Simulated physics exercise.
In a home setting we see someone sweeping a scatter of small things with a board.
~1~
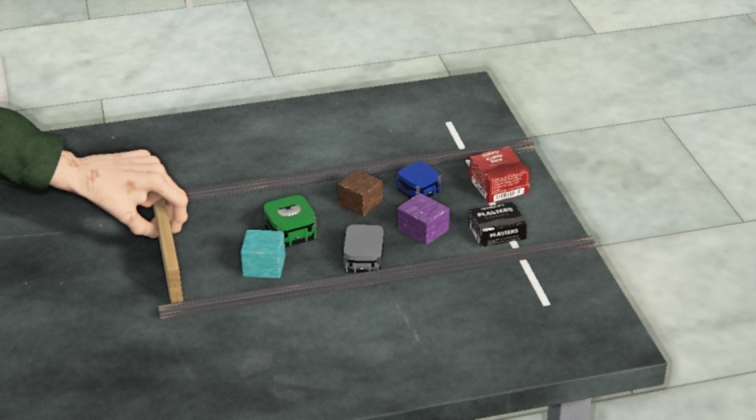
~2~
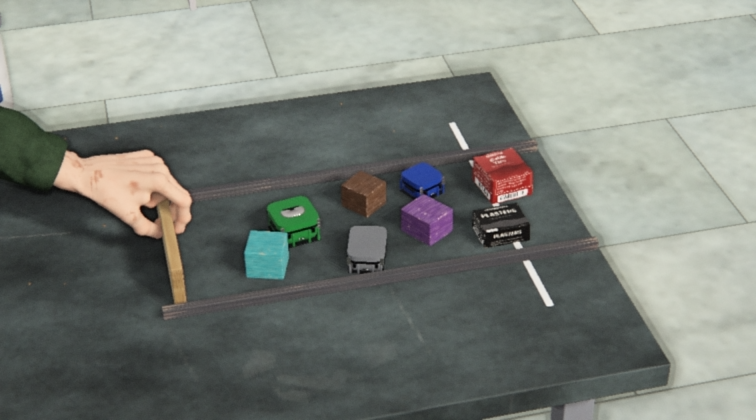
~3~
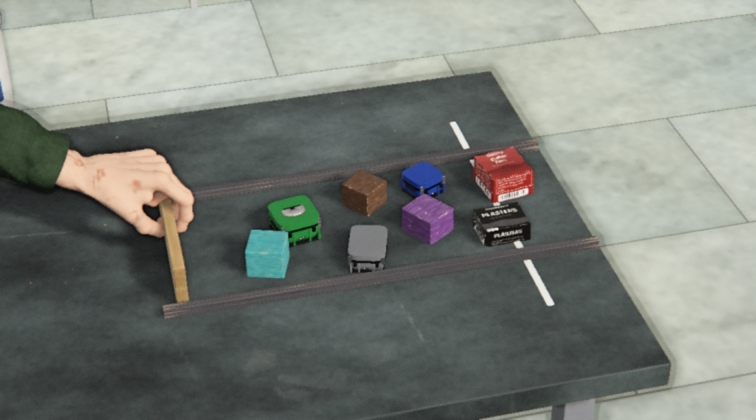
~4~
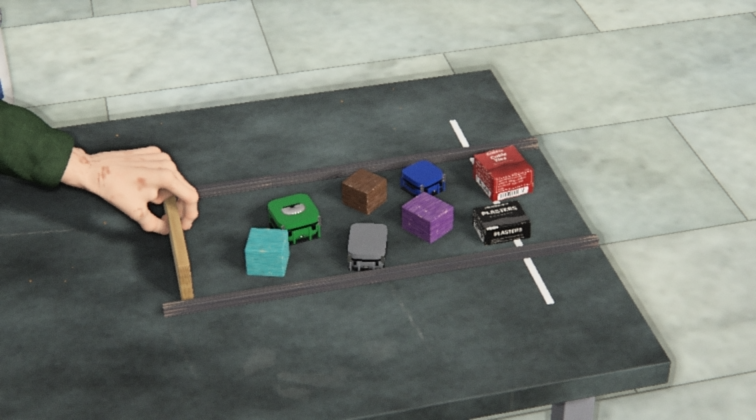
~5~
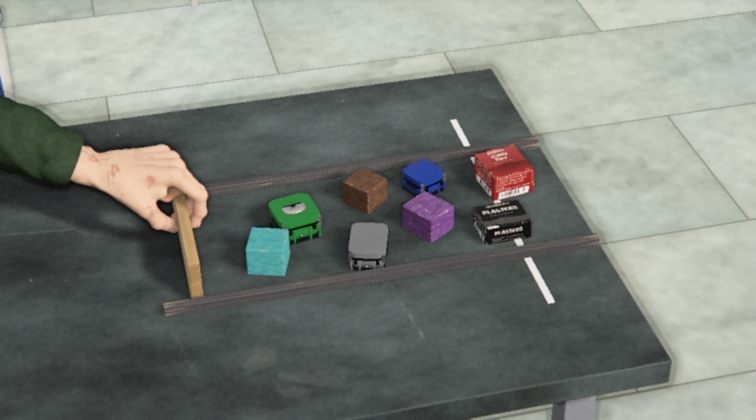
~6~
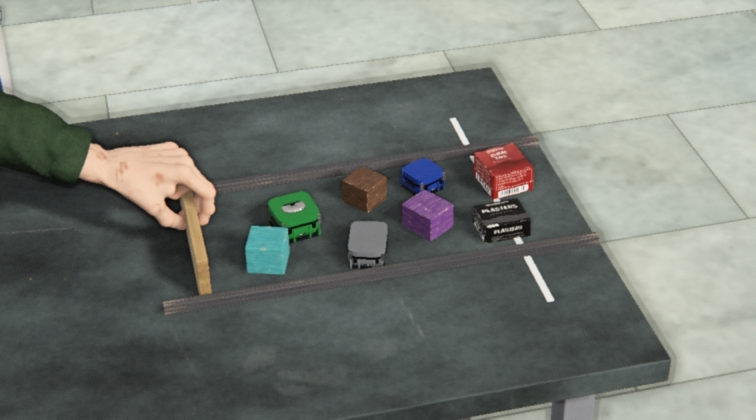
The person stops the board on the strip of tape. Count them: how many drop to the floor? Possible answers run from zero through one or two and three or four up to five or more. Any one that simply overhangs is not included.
From what I see, the table loses one or two of them.
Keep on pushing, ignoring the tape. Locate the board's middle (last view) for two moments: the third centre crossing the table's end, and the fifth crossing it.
It sits around (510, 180) and after that around (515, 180).
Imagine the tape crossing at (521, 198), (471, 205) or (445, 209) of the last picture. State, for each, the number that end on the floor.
Going through them in order, you'd see 4, 0 and 0.
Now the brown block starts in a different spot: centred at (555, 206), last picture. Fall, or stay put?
Well, from there it does not stay.
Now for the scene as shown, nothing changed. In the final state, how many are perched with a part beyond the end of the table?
I'd put it at 1.
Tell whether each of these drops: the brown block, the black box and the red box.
For the brown block, it stays up there; for the black box, it ends up falling; for the red box, it ends up falling.
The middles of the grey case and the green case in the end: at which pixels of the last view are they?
Close to (566, 218); the other close to (515, 186).
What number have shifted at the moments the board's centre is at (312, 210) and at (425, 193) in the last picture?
First 3, after that 8.
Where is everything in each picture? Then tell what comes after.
Red box (499, 175); black box (498, 224); blue case (419, 182); board (165, 236); tape (493, 205), in the first picture.
Black box (501, 225); turquoise block (267, 255), in the second picture.
Blue case (423, 183); grey case (368, 250), in the third picture.
Red box (503, 174); brown block (364, 191), in the fourth picture.
Black box (502, 222); purple block (428, 217), in the fifth picture.
Red box (503, 171); black box (502, 221); blue case (423, 179); board (193, 228); tape (497, 201), in the sixth picture.
Soon after, none off yet; red box at rest near (503, 171); black box at rest near (502, 221); blue case at rest near (423, 179).
After that, none off yet; red box displaced about its own width near (535, 163); black box displaced about its own width near (559, 213); blue case displaced well along near (492, 169).
In the end, the number that fall off is one or two; gone, black box and red box.
